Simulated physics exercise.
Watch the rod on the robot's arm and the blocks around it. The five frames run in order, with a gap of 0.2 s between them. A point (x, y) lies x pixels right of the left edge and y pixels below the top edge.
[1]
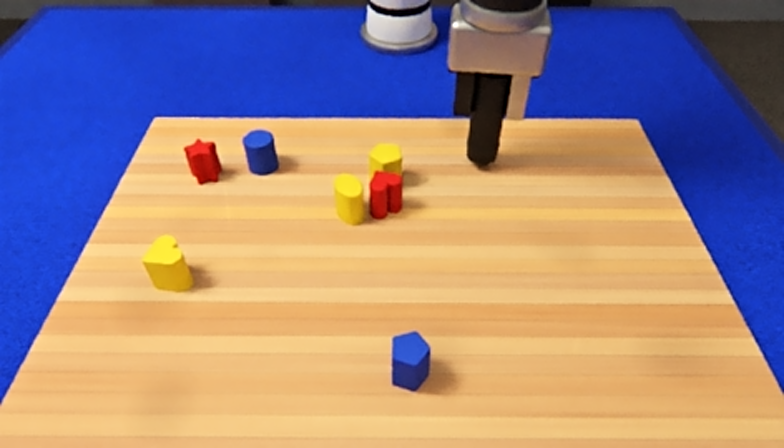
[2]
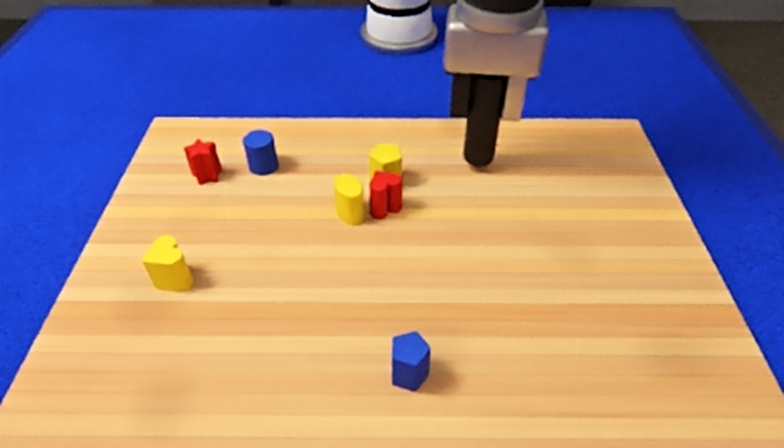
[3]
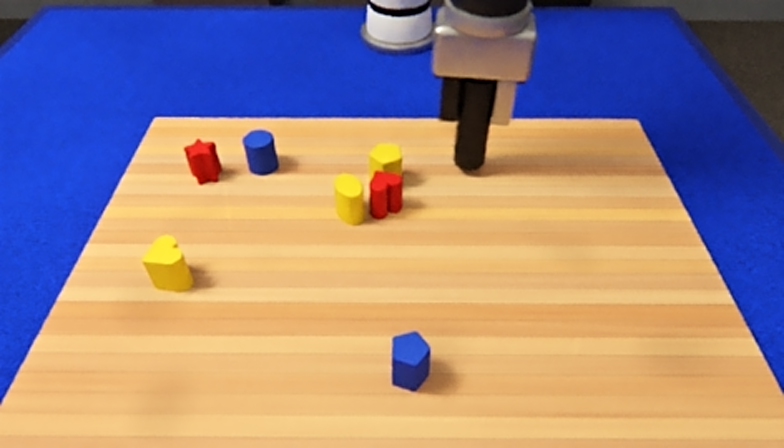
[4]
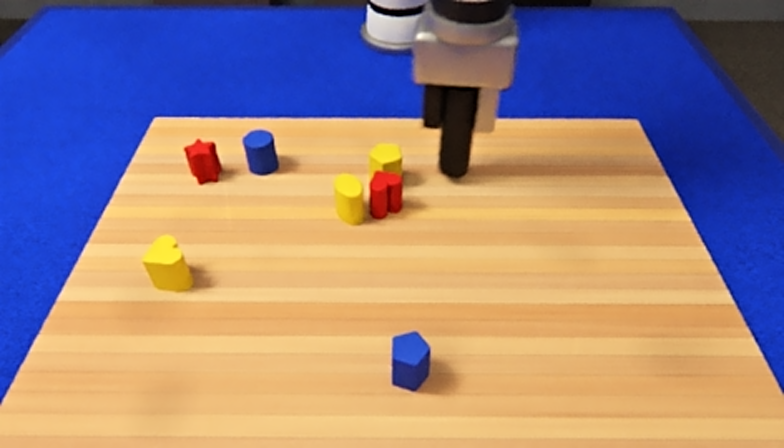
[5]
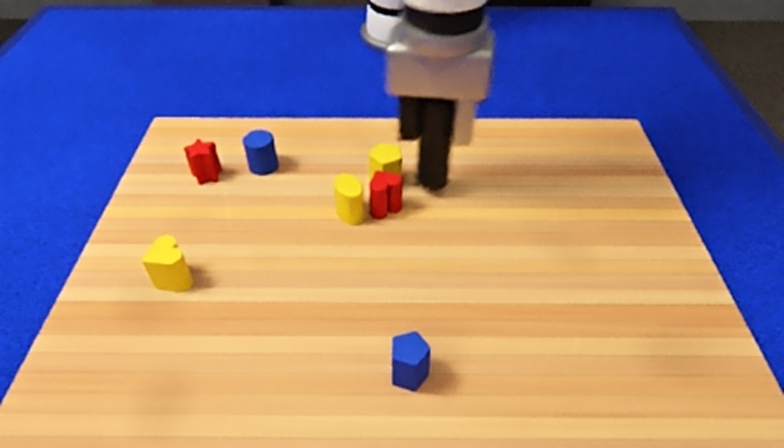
A robot arm with a dark rod slides left and slightly nearer across the far side of a light wooden board on a blue surface, seen from above at an angle by a still camera. A red star and blue cylinder sit far left, a yellow heart below them, a blue pentagon near the front, and two yellow blocks and a red one cluster near the centre. The rod closes in on the cluster's right side while every block stays still.
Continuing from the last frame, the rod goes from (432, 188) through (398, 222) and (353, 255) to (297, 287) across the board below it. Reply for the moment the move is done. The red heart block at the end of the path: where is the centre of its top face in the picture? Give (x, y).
I expect it at (339, 203).
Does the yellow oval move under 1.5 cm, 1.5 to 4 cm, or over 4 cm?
1.5-4 cm.
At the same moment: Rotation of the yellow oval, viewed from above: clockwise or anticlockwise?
It turns clockwise.
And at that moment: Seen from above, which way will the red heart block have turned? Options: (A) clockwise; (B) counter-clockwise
Letter A.
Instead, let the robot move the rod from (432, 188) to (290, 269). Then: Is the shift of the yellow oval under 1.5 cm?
Short answer: No.
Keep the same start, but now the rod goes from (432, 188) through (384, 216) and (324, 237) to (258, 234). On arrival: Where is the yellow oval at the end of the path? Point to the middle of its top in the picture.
My prediction: (323, 186).
What follows on the original path. One third of the way, rod (398, 214); yellow oval (334, 184), turned 35° clockwise; red heart block (363, 190), turned 35° clockwise.
Two thirds of the way, rod (353, 248); yellow oval (327, 182), turned 50° clockwise; red heart block (339, 203), turned 115° clockwise.
At the end, rod (295, 280); yellow oval (327, 182), turned 50° clockwise; red heart block (339, 203), turned 115° clockwise; yellow pentagon not moved.
